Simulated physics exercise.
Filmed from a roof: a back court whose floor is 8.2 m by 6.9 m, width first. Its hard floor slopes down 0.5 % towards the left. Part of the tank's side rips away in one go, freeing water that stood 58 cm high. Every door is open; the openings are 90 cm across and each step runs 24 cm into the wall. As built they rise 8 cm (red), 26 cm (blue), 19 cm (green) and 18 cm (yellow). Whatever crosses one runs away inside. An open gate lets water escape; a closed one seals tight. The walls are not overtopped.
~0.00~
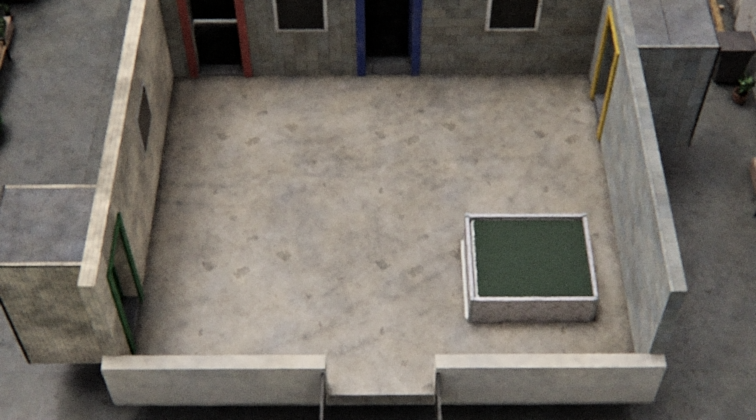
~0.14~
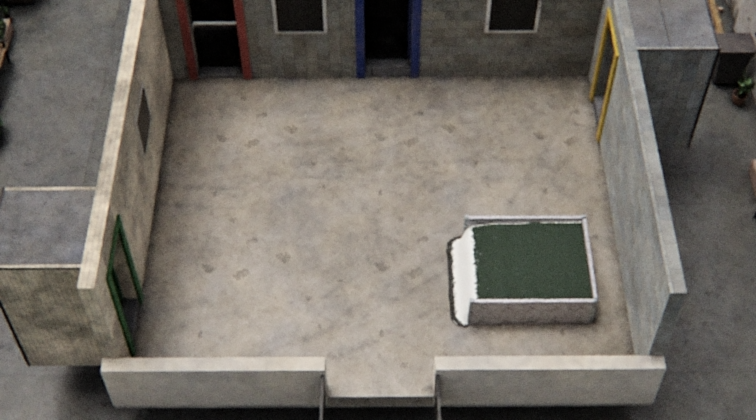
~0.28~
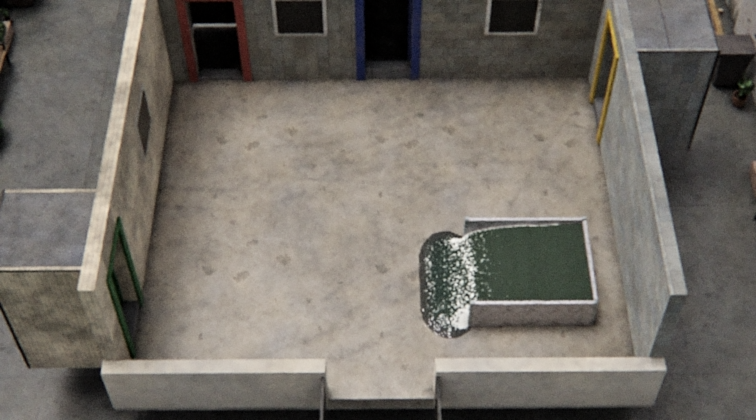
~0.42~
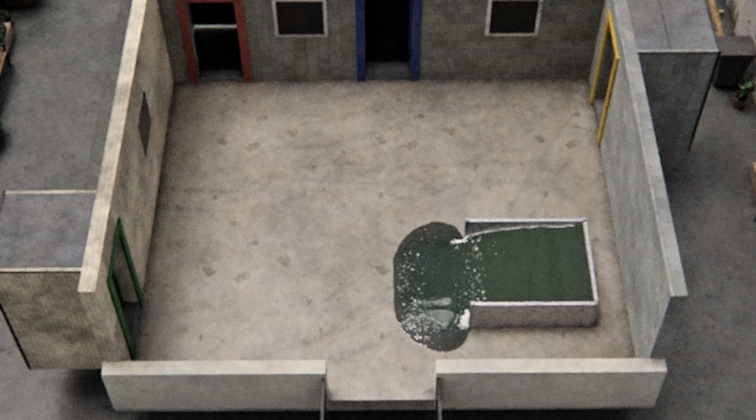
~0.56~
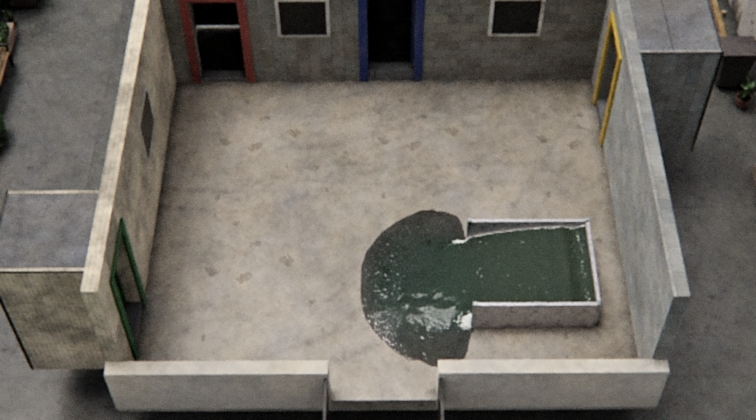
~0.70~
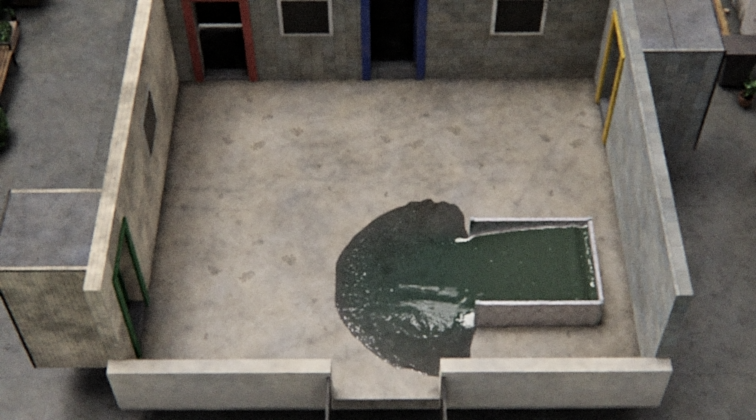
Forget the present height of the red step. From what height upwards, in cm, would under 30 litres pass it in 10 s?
Some 7.5 cm above the ground.
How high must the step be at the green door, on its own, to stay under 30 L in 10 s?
Roughly 14.5 cm at green.
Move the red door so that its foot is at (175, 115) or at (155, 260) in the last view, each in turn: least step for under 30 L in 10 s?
About 6.5 and 12.0 cm.
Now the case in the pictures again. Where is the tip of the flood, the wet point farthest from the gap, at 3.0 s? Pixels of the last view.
Around (168, 158).
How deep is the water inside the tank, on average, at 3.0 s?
About 12 cm.
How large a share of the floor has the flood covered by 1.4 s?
Near 30 per cent is wet.
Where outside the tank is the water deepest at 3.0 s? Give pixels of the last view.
Around (135, 387).
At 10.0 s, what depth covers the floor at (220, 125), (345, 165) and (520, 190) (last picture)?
Roughly 8, 4 and 0 cm, in turn.
After 1.4 s water covers 30 % of the floor, deepest (24 cm) near (466, 301); it has not reached the red door.
After 3.0 s water covers 50 % of the floor, deepest (31 cm) near (135, 387); it has not reached the red door.
After 10.0 s water covers 75 % of the floor, deepest (8 cm) near (175, 116); 8 cm at the red door, 21 litres in over its 8 cm step.
At the red door as built, the water arrived by 4.2 s and peaked near 12 cm at 5.6 s.
Run again over the same 10 s with other heights there, 51 litres in over 6 cm, 16 litres over 8.5 cm. The limit of 30 litres is kept from about 7.5 cm up.
